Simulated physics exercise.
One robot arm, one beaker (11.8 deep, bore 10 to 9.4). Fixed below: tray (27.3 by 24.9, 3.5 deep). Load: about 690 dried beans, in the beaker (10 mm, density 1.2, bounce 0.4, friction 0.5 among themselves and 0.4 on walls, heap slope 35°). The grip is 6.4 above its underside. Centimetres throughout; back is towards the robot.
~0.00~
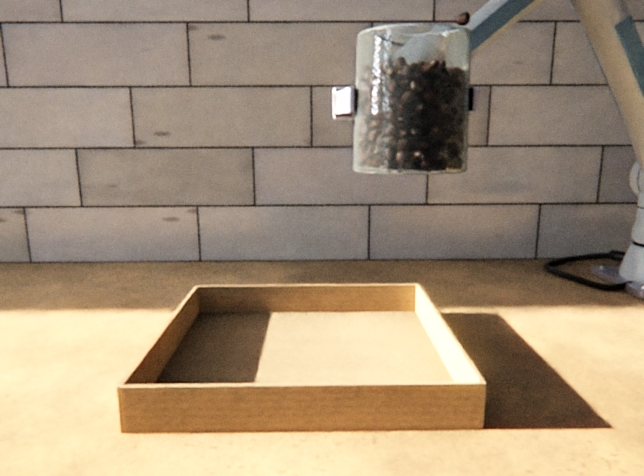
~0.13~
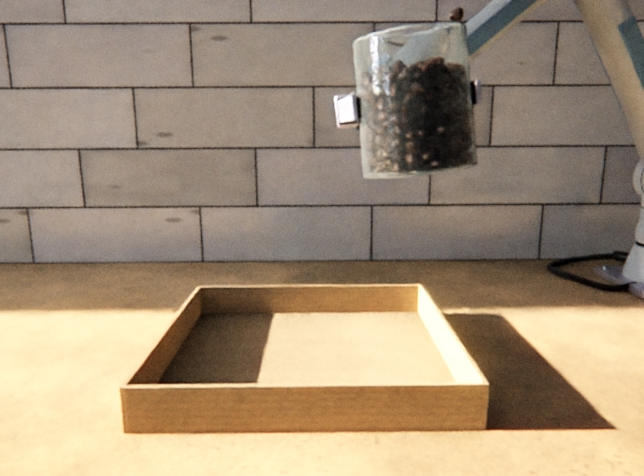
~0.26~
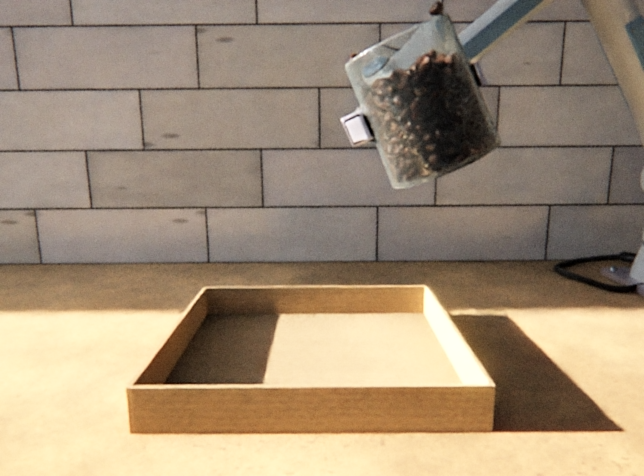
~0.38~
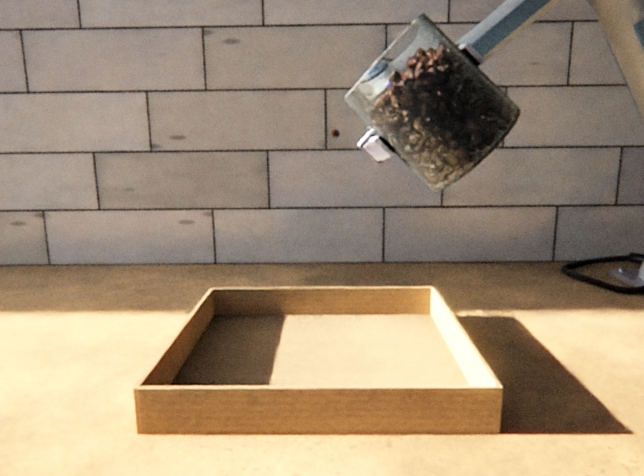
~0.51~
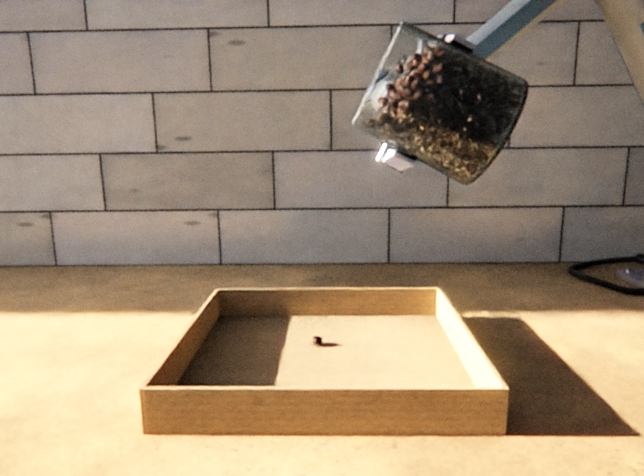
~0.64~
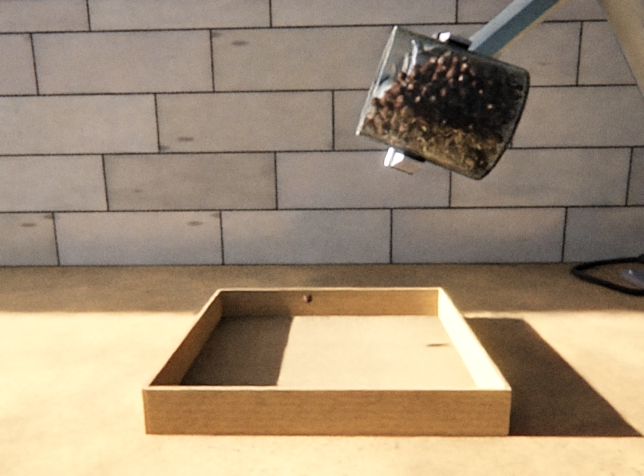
In this clip, a robot arm tilts a glass beaker of dark dried beans steeply to the left above a shallow wooden tray, and a single bean drops into the tray while the rest stay in the beaker.
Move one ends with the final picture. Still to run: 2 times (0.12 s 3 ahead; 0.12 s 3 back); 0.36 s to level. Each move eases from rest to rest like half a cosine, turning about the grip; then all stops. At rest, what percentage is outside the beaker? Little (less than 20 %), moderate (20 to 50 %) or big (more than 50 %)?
Share outside the beaker: Little (less than 20 %).
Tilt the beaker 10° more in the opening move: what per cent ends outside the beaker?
About 30 per cent.
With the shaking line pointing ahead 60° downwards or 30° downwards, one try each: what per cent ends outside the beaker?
Some 0 and 5 per cent.
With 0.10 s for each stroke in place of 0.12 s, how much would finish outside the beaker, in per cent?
In that case some 20 per cent.
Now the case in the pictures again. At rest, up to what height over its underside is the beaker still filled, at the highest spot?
About 10.5 cm.
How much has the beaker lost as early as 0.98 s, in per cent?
About 5 per cent by then.
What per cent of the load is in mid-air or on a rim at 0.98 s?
Some 4 per cent.
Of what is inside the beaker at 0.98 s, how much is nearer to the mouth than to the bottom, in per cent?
Some 40 per cent.
By 0.98 s, tilted 70° forward, highest piece 28 above the table; 654 in the beaker, 11 in the tray, 29 in flight or on a rim.
By 1.31 s, tilted 31° forward, highest piece 29 above the table; 602 in the beaker, 84 in the tray, 1 on the table or floor, 7 in flight or on a rim.
By 1.68 s, level, highest piece 29 above the table; 602 in the beaker, 91 in the tray, 1 on the table or floor.
By 2.73 s, level, highest piece 29 above the table; 602 in the beaker, 91 in the tray, 1 on the table or floor.
Final count, 602 in the beaker, 91 in the tray, 1 on the table or floor. That is 13 % outside the beaker.
